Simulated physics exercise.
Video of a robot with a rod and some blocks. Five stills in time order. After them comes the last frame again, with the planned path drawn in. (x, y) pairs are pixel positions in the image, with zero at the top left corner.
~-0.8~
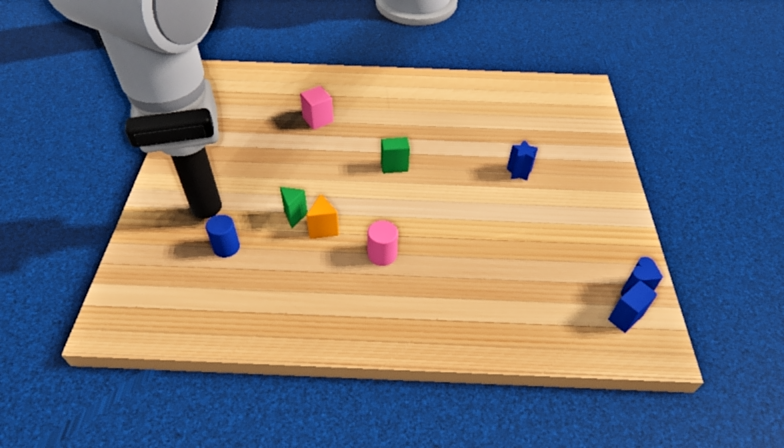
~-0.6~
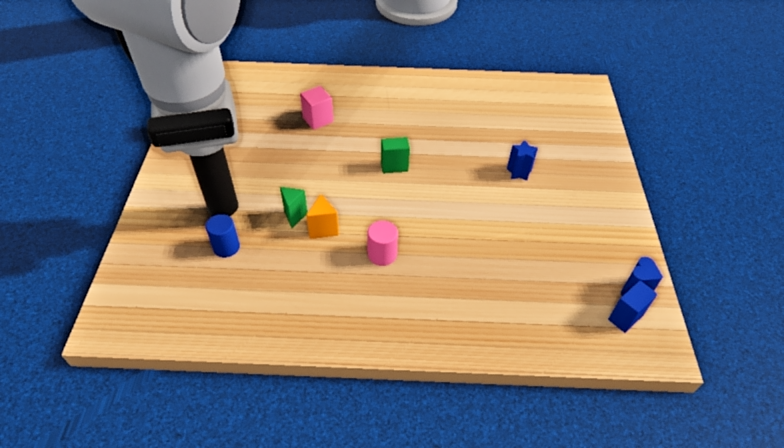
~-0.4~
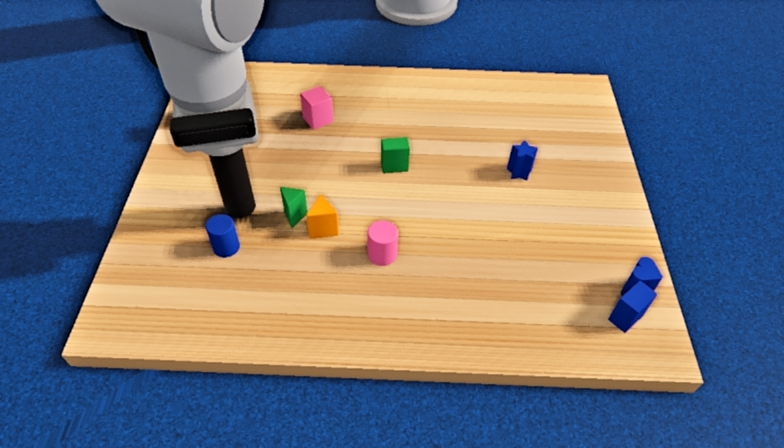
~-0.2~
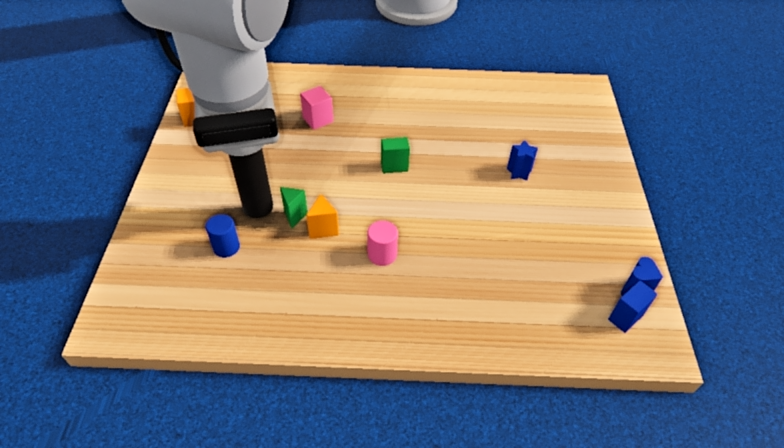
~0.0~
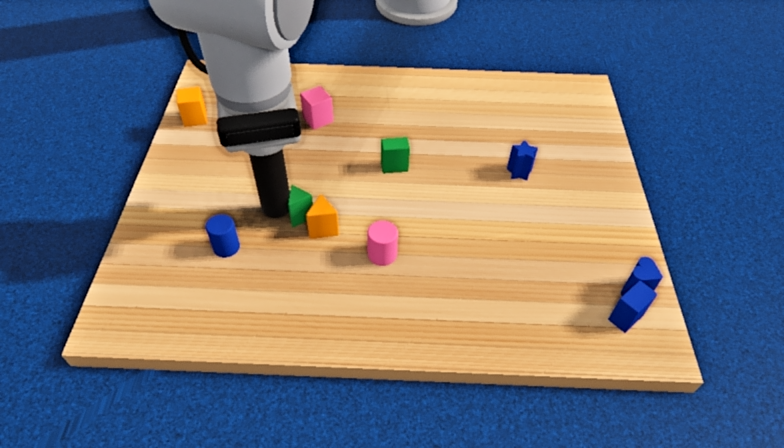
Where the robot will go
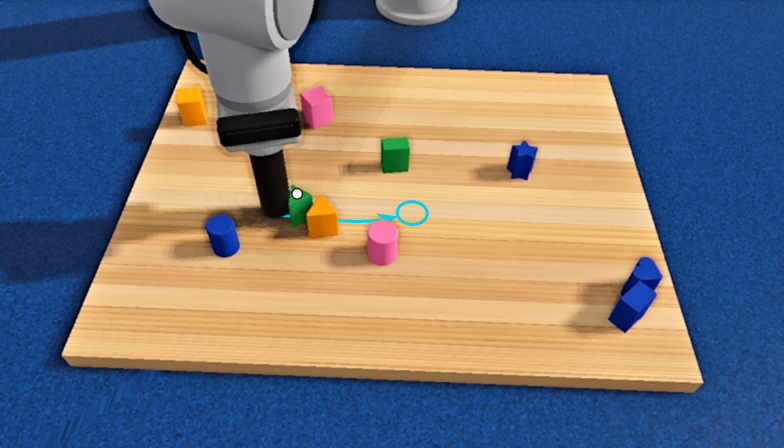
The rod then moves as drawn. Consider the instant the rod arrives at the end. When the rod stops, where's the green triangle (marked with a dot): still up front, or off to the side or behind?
The block stays ahead.
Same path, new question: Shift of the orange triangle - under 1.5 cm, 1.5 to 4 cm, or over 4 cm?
Distance: 1.5 to 4 cm.
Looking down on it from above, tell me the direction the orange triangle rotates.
The turn is clockwise.
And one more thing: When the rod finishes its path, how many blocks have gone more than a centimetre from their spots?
My forecast: 2.
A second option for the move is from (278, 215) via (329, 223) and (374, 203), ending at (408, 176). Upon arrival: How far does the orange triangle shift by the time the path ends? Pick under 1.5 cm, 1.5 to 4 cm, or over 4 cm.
If I had to pick, the orange triangle travels from 1.5 to 4 cm here.
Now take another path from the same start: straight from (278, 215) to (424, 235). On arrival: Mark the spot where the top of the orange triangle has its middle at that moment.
Around (348, 221).
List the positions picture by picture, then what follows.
In the first picture, rod tip (207, 207); block tops, green triangle (291, 193); orange triangle (321, 207); pink circle (383, 231).
In the second picture, rod (223, 207); blocks unchanged.
In the third picture, rod (241, 207); blocks unchanged.
In the fourth picture, rod (258, 207); blocks unchanged.
In the fifth picture, rod (277, 207); green triangle (297, 194); orange triangle (321, 207); pink circle (383, 231).
Path on the board, from (278, 215) by way of (323, 219) and (369, 221) to (412, 213); the dot is on the green triangle.
What follows on the original path. One third of the way, rod (323, 211); green triangle (346, 197), turned 15° clockwise; orange triangle (337, 213), turned 55° clockwise.
Two thirds of the way, rod (369, 213); green triangle (392, 197); orange triangle (343, 217), turned 70° clockwise.
At the end, rod (413, 205); green triangle (438, 192), turned 15° clockwise; orange triangle (343, 217), turned 70° clockwise; pink circle in place.
